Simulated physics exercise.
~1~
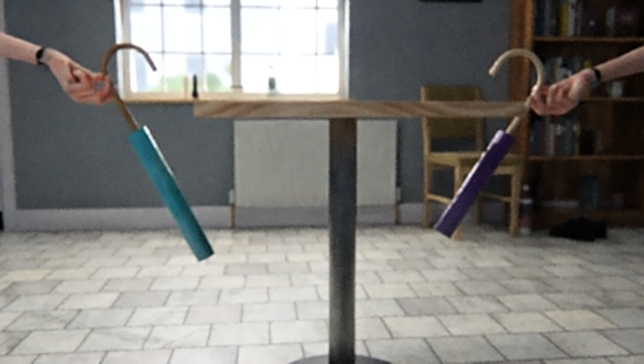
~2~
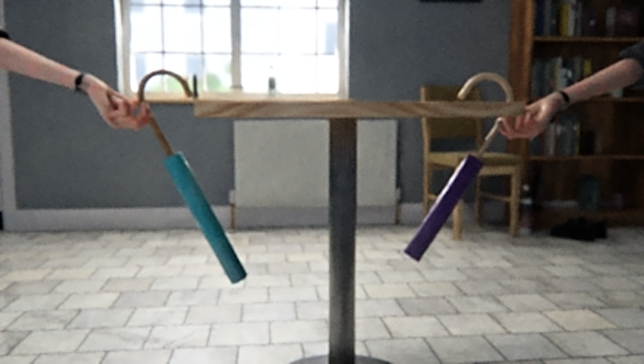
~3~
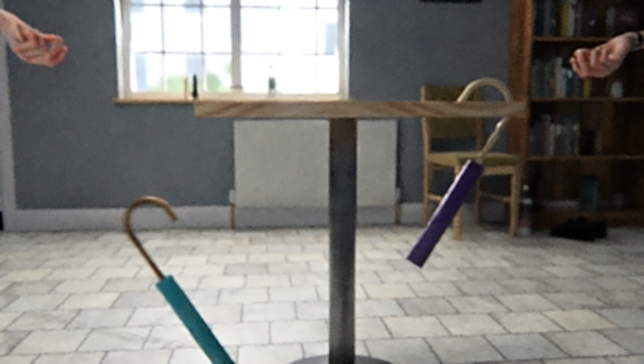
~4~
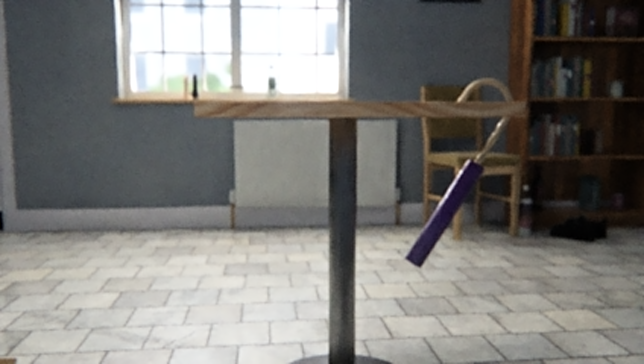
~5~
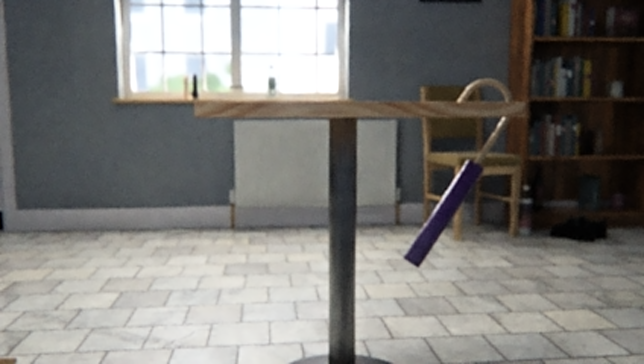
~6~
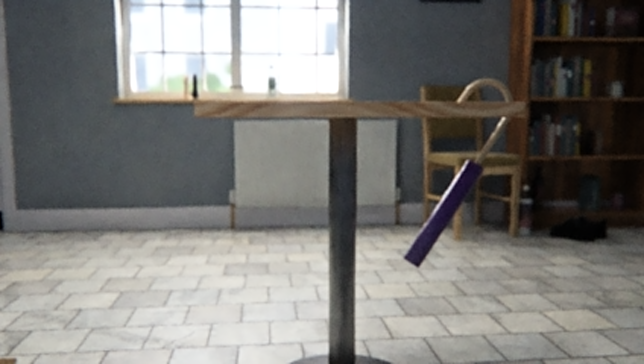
A turquoise umbrella dropped to the floor and out of view when two hands let go at either end of a small table, while the purple umbrella on the right stayed hooked over the edge, hanging still after the hands drew away.
